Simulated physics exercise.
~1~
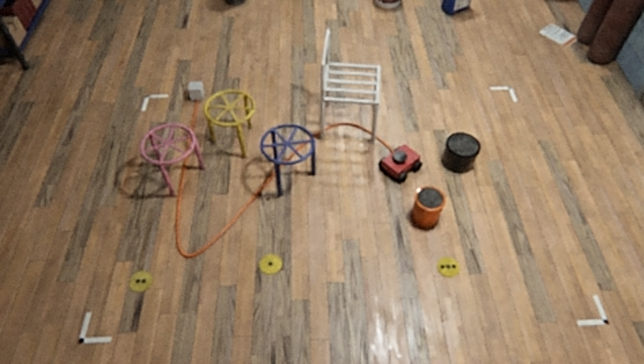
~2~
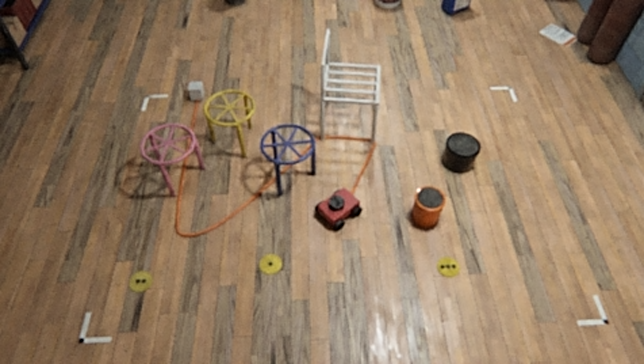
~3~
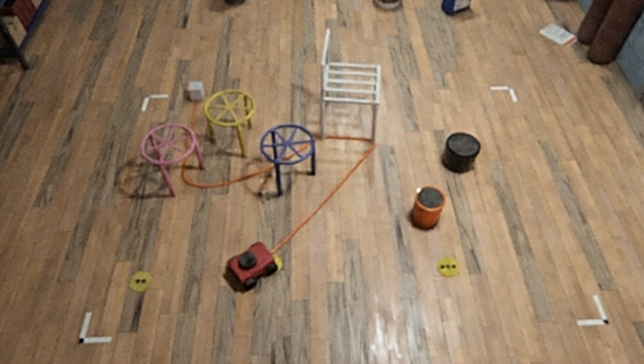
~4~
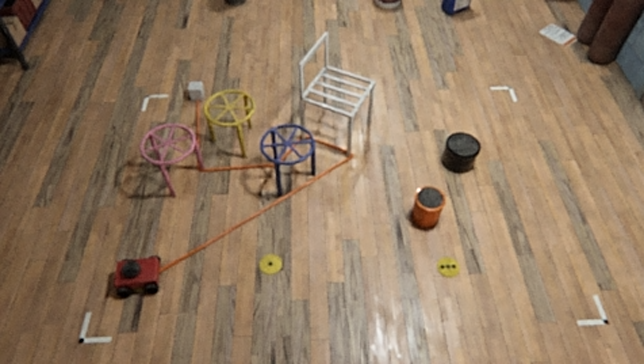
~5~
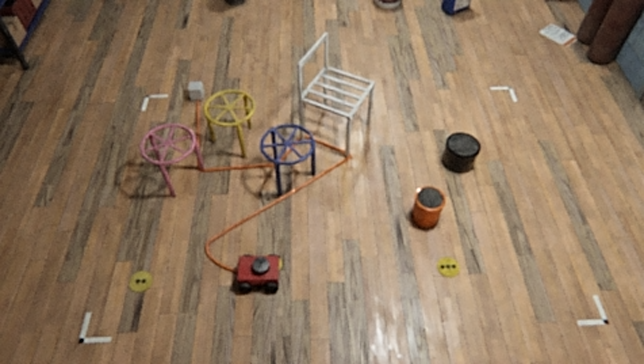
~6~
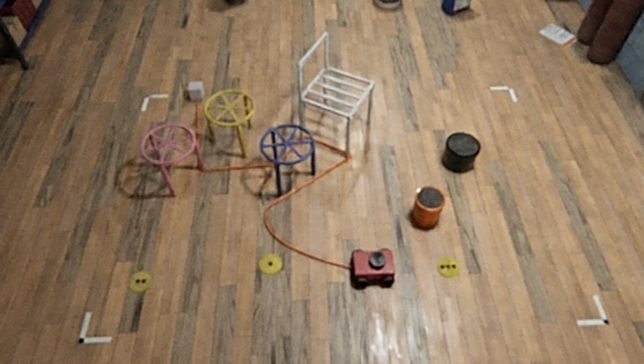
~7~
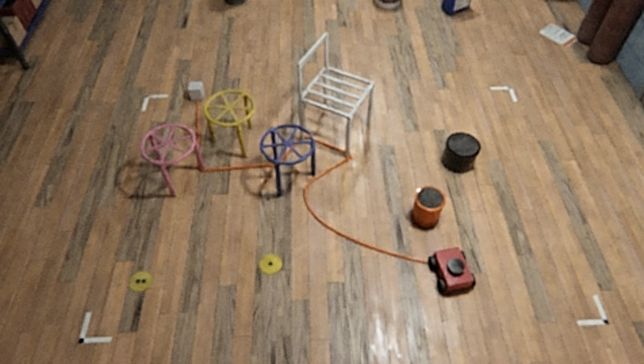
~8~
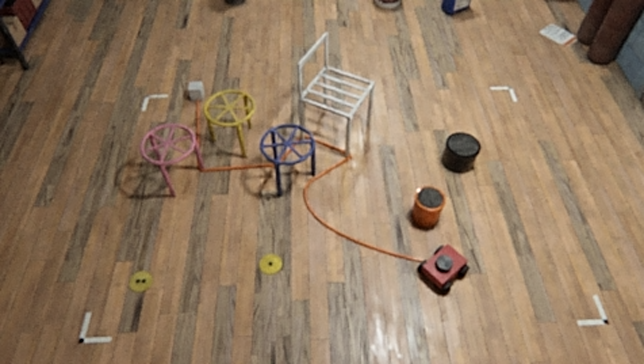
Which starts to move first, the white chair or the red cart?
The red cart starts to move first. The white chair shifts only later, as the cart travels on to the left yellow mark.
